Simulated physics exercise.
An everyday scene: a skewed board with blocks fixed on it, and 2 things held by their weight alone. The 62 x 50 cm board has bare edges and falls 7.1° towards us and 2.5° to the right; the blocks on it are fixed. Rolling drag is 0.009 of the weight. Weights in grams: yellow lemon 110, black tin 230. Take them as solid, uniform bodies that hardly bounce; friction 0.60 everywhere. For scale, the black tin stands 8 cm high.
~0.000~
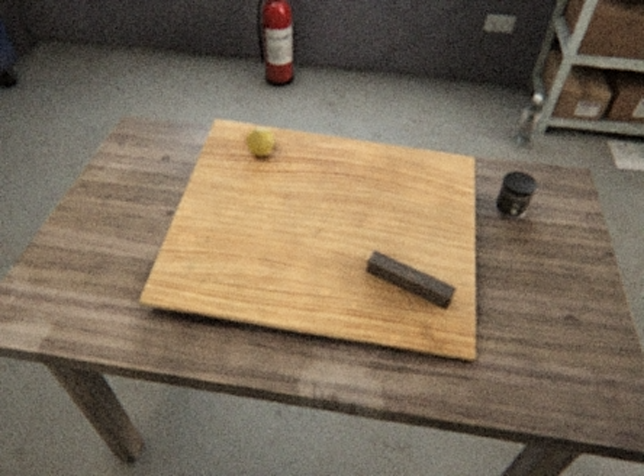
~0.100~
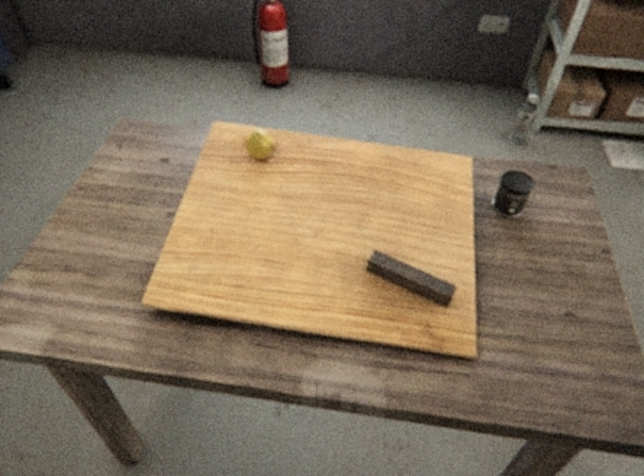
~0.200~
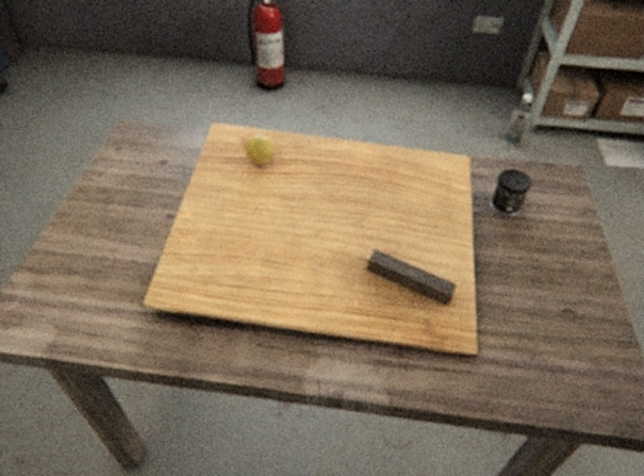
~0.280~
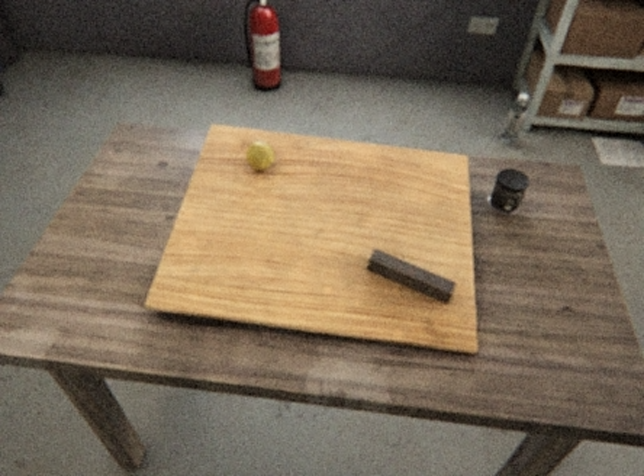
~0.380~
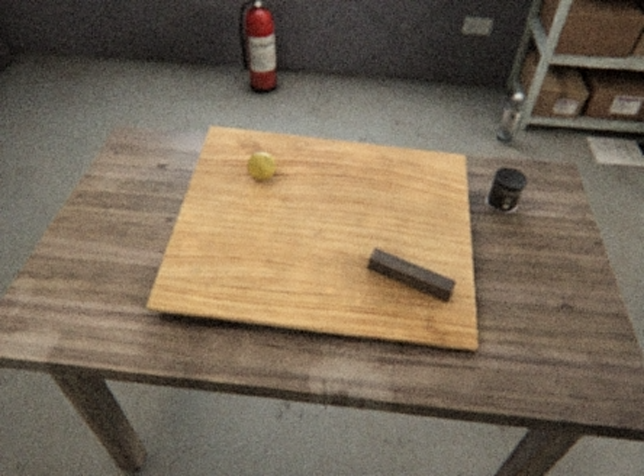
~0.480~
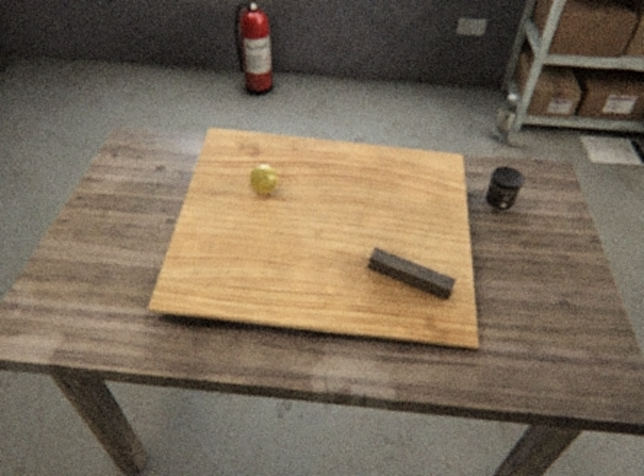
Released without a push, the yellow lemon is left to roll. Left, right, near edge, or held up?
The answer: Near edge.
By 0.88 s, 10 cm of board to the near edge; yellow lemon near (284, 268).
By 1.18 s, it has gone over the near edge; yellow lemon near (313, 398).
When it is over (1.4 s), it has gone over the near edge; black tin within 8 cm of the start.
